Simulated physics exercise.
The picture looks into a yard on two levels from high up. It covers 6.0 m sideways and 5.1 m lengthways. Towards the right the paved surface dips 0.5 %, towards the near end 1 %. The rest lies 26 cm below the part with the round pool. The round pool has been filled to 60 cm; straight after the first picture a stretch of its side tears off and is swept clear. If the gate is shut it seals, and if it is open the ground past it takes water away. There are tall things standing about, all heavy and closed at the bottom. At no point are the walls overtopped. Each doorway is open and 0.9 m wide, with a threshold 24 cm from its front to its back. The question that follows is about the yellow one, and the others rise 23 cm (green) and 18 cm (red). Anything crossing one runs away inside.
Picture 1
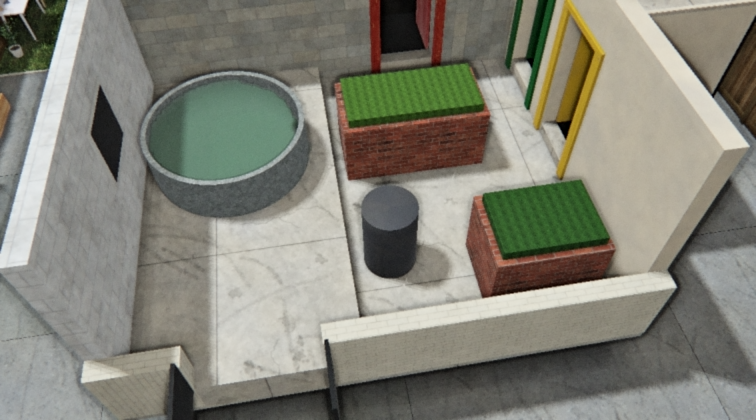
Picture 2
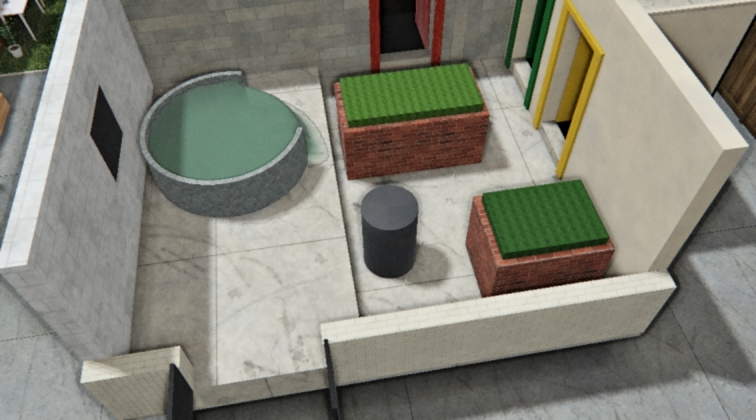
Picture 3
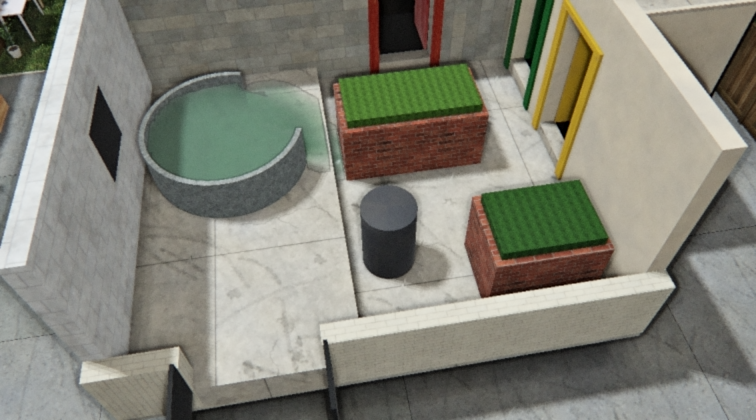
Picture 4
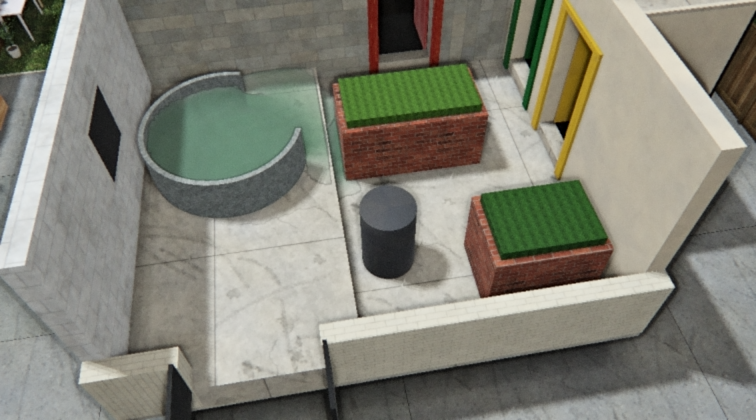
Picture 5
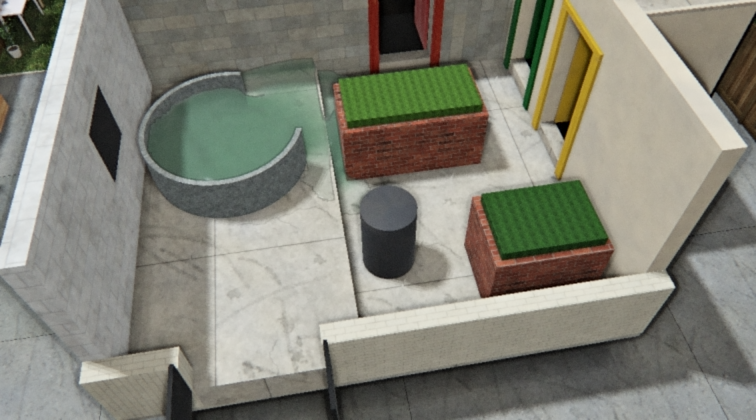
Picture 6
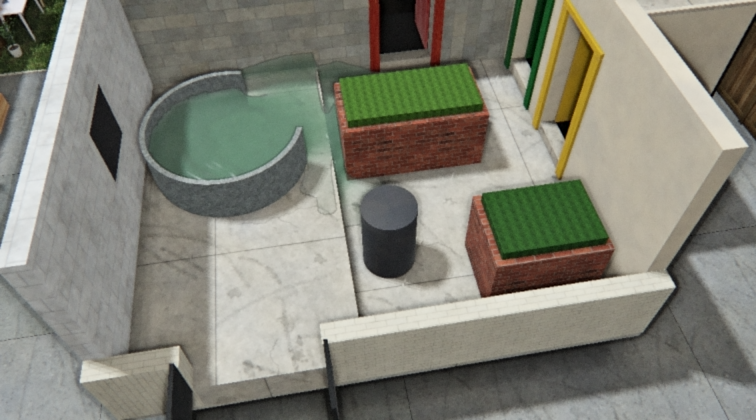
Greenish water pouring through a gap in the right side of a round grey pool and spreading toward a grass-topped brick block.
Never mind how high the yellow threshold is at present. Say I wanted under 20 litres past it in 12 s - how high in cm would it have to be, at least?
You would need about 13.5 cm.
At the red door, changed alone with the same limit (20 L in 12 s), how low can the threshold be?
Roughly 16 cm at red.
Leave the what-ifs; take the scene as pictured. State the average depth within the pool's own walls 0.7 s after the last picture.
Roughly 34 cm on average.
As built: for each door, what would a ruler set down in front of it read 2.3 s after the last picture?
Depth at green 35 cm, at yellow 13 cm, at red 15 cm.
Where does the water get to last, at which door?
Yellow.
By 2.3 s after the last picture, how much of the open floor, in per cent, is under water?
Roughly 60 percent of the floor.
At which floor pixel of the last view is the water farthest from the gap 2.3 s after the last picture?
The tip of the flood lies near (596, 262).
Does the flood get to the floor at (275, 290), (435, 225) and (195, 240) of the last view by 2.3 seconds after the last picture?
Going in order: Untouched, swamped, untouched.
Then, 0.7 s after the last picture water covers 30 % of the floor, deepest (54 cm) near (331, 148); it has not reached the yellow door.
Then, 2.3 s after the last picture water covers 60 % of the floor, deepest (35 cm) near (518, 92); 13 cm at the yellow door, 0 litres in over its 18 cm threshold.
Then, 11.3 s after the last picture water covers 70 % of the floor, deepest (20 cm) near (602, 274); 15 cm at the yellow door, 1 litre in over its 18 cm threshold.
At the yellow door as built, the water peaked near 19 cm, 9.1 s after the last picture.
Run again over the same 12 s with other heights there, 36 litres in over 12 cm, 4 litres over 16.5 cm. The limit of 20 litres is kept from about 13.5 cm up.
